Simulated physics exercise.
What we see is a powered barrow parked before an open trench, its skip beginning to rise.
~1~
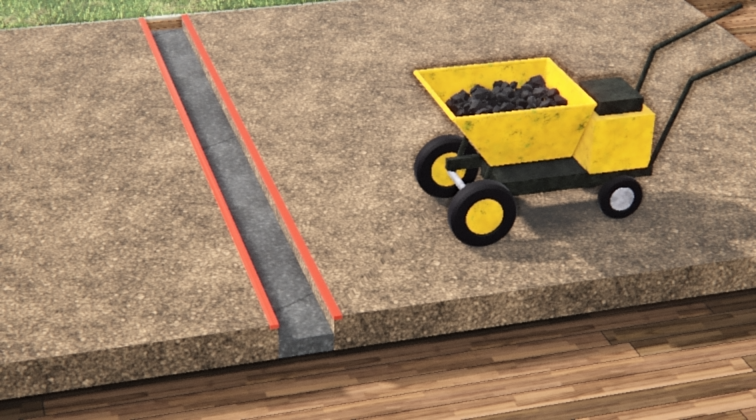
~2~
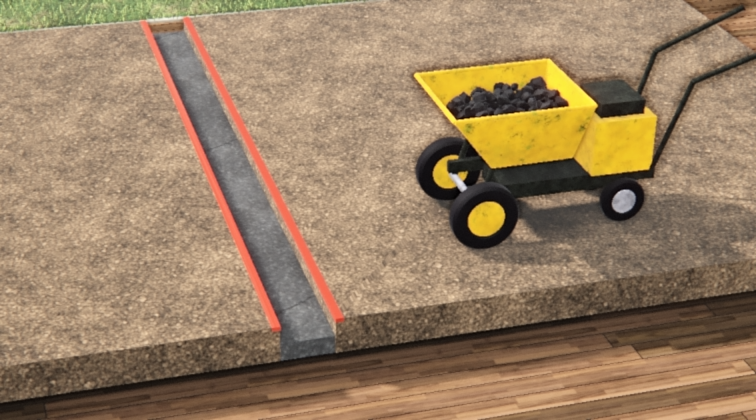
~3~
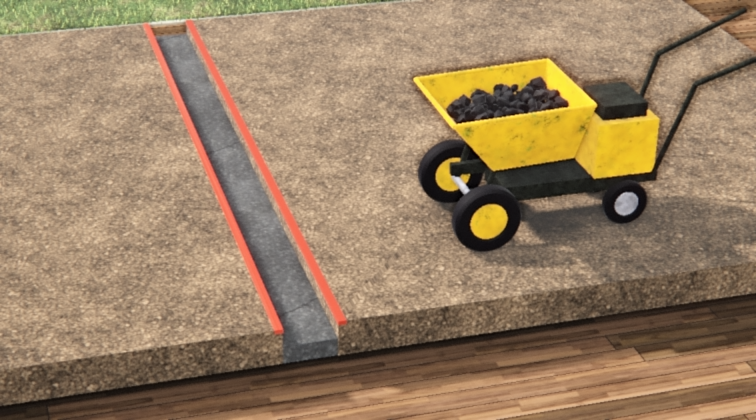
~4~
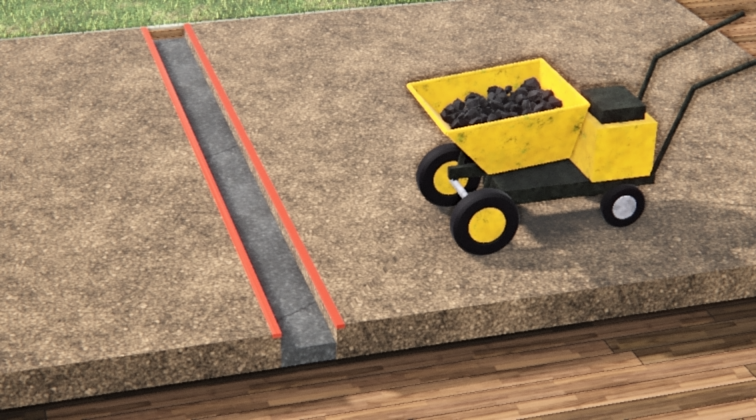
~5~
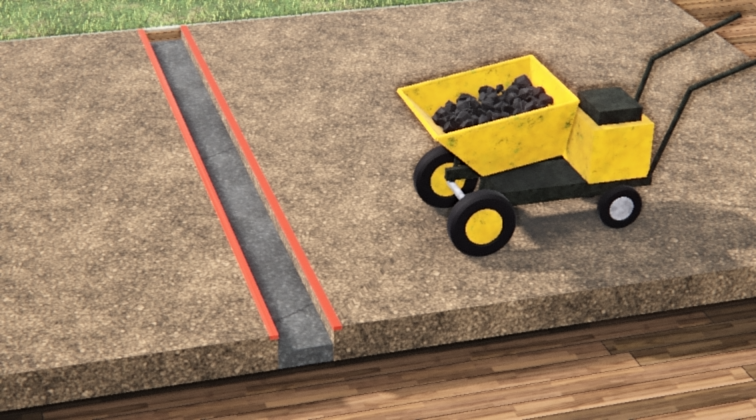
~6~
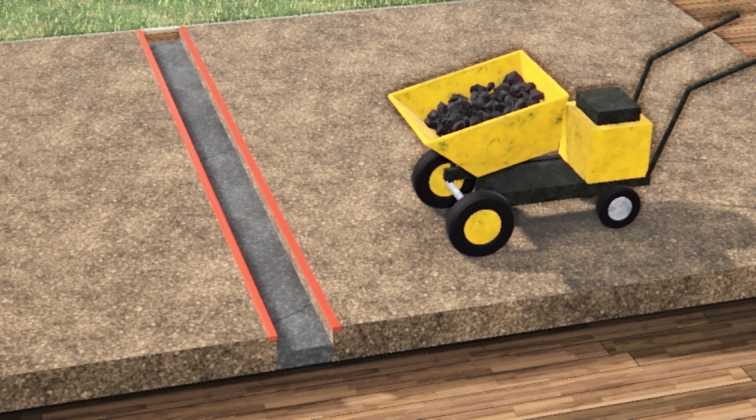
At the start, a yellow powered barrow loaded with black lumps of coal stands to the right of a narrow, red-edged trench, its skip level. The skip then begins to tilt slowly toward the left, its front lip dipping a little while the coal stays heaped inside and the wheels remain in place.
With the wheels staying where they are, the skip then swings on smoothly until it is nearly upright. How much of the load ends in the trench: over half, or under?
I expect the trench to not get most of the load.
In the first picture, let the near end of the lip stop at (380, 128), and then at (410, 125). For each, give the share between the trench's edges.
Result: 70 in a hundred, then 60 in a hundred.
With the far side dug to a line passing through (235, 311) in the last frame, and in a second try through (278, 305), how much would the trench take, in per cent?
I'd say some 30 in a hundred, followed by 30 in a hundred.
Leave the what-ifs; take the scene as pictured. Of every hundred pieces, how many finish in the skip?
Close to 25 in a hundred.
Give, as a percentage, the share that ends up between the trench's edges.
Roughly 25 in a hundred.
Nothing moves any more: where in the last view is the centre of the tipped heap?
(314, 245).
Soon after the last picture, skip tipped steeply; all in the skip.
A little later, skip tipped steeply; most in the skip; a small part short of the trench; a stray few falling.
Later still, skip tipped right over; about a quarter in the skip; about half short of the trench; about a quarter in or heaped over the trench.
At rest, skip tipped right over; about a quarter in the skip; about half short of the trench; about a quarter in or heaped over the trench; none beyond it.
